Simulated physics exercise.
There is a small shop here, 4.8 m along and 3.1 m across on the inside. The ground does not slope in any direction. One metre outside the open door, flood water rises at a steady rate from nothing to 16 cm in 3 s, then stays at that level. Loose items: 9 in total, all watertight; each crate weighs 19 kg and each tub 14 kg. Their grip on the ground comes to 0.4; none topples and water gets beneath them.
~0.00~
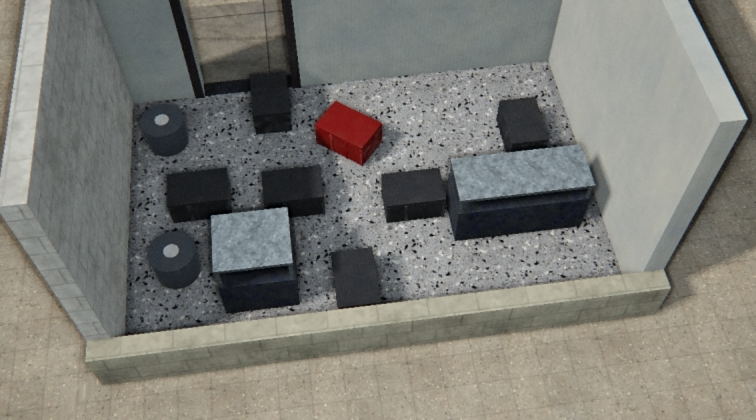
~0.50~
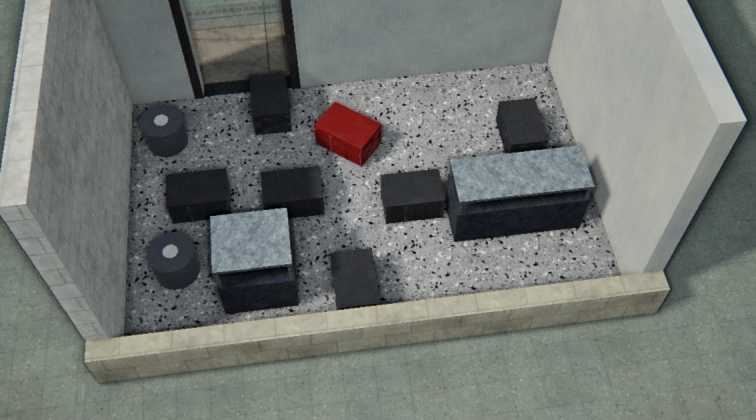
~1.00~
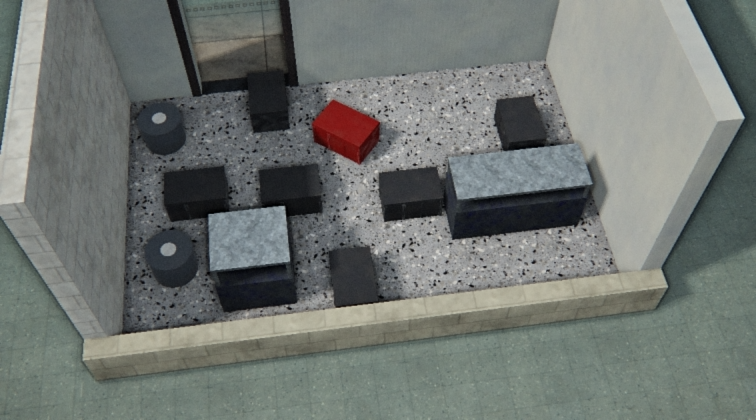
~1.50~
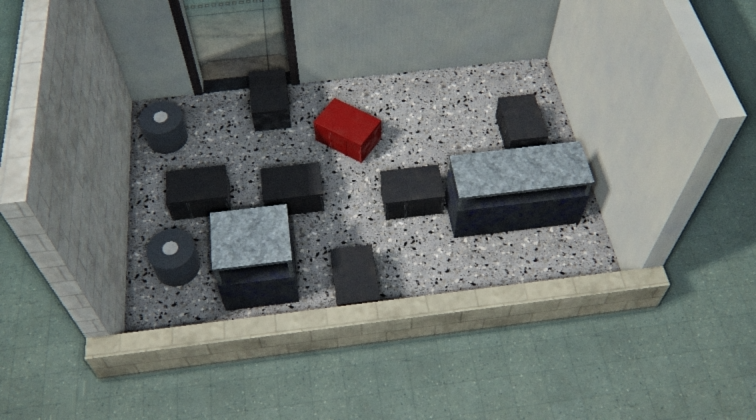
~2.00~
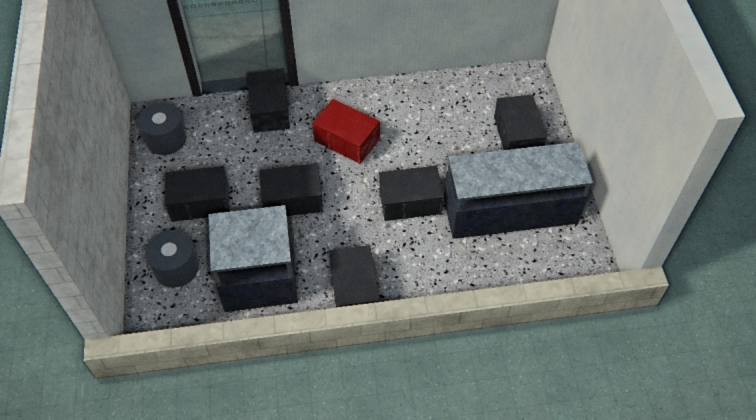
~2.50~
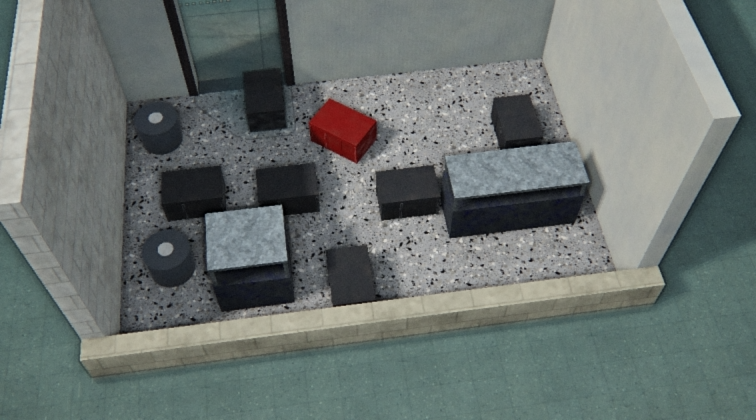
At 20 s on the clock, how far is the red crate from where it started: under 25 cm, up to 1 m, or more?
Displacement: Moderate.
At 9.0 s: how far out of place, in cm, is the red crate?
About 0 cm out of place.
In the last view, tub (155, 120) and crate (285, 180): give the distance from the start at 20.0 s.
In that order: 120 cm, 250 cm.
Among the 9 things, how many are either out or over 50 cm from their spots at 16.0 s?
7 of them.
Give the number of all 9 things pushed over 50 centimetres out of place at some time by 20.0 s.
8 in all.
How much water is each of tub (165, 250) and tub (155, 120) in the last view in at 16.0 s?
Depths: Near 11 cm, then near 9 cm.
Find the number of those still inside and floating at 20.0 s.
At that time the total is 9.
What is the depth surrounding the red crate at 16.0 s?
About 6 cm.
After 4.0 s the red crate is near (343, 121), 0.0 m from its start, aground; 0 afloat.
After 9.0 s the red crate is near (343, 121), 0.0 m from its start, aground; 2 afloat.
After 16.0 s the red crate is near (365, 78), 0.7 m from its start, aground; 8 afloat.
After 20.0 s the red crate is near (303, 120), 0.4 m from its start, afloat; 9 afloat.
